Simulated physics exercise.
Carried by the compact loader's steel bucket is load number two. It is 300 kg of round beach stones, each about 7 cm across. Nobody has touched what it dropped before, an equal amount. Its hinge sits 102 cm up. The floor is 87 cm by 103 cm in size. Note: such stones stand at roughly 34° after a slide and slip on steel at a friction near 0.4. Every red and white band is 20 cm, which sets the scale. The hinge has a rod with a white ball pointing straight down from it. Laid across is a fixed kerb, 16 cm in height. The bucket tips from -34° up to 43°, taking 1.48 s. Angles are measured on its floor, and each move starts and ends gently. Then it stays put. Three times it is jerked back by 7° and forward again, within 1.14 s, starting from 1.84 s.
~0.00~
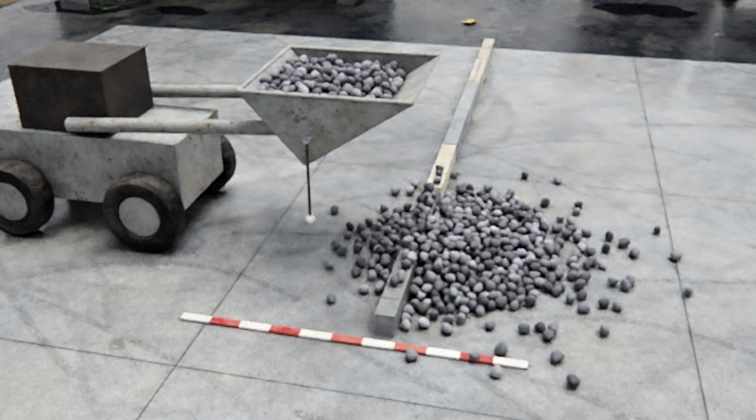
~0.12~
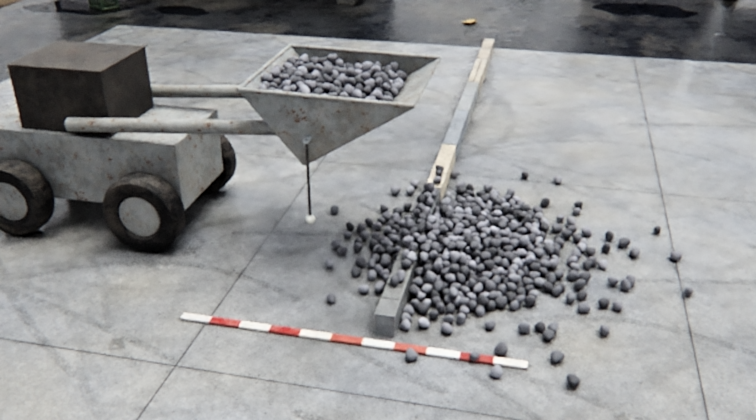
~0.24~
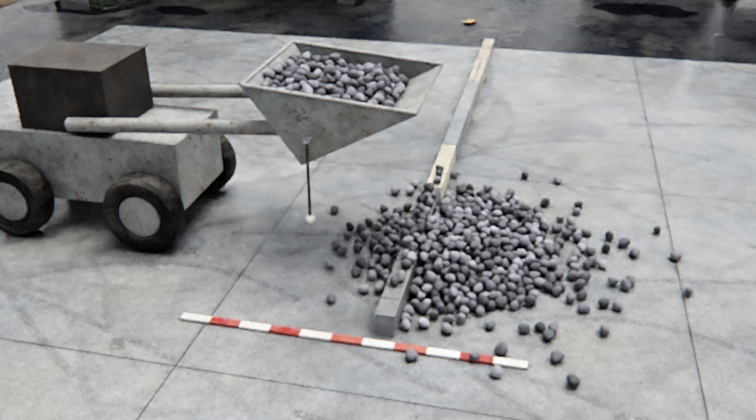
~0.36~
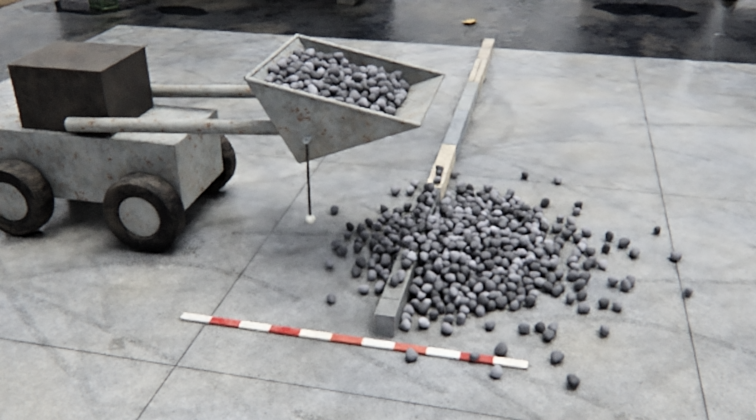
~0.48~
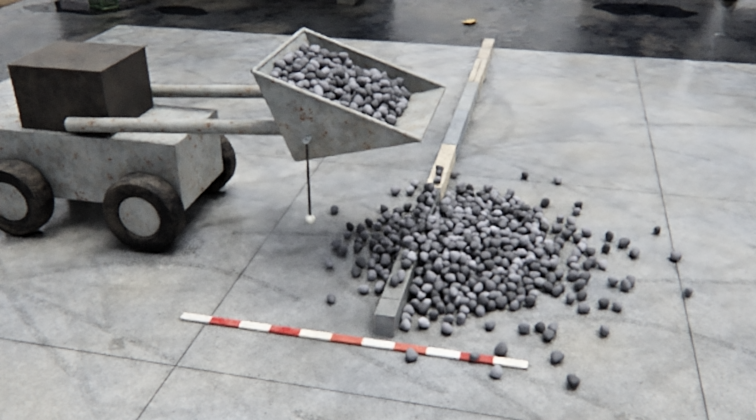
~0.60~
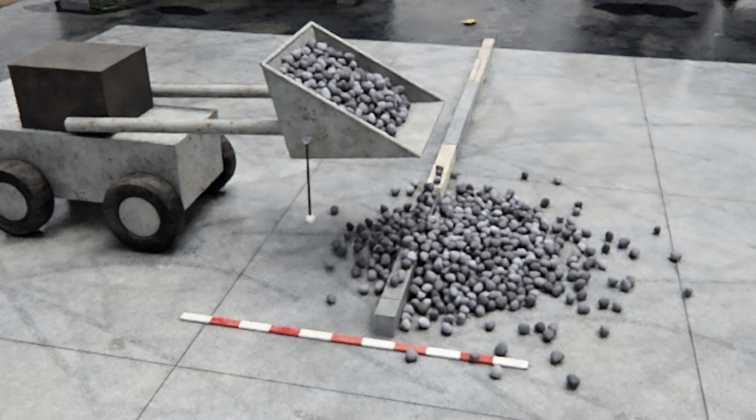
At the start, a small wheeled loader on the left holds a steel bucket of round grey stones beside a pile heaped over a kerb. The bucket then tilts steadily forward, its rear edge rising and its lip dipping to the right, while the stones shift inside and the pile stays still.
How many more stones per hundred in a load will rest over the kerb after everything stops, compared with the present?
I would say 68 per hundred.
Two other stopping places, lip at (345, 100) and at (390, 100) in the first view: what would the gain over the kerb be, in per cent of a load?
5 %, then 30 %.
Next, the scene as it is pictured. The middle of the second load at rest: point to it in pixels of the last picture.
Near (445, 231).
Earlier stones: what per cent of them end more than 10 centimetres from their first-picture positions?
Roughly 15 percent.
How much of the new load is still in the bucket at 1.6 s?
Estimate: 25 % remaining inside, roughly.
After 1.1 s the floor is at 31°; in per cent of one load, 96 in the bucket, 19 on this side of the kerb, 85 over the kerb; the foremost stones are at (644, 266).
After 1.6 s the floor is at 43°; in per cent of one load, 23 in the bucket, 51 on this side of the kerb, 126 over the kerb; the foremost stones are at (644, 266).
After 3.4 s the floor is at 43°; in per cent of one load, 0 in the bucket, 48 on this side of the kerb, 152 over the kerb; the foremost stones are at (644, 266).
After 5.9 s the floor is at 43°; in per cent of one load, 0 in the bucket, 48 on this side of the kerb, 152 over the kerb; the foremost stones are at (644, 266). Net gain over the kerb, 68.
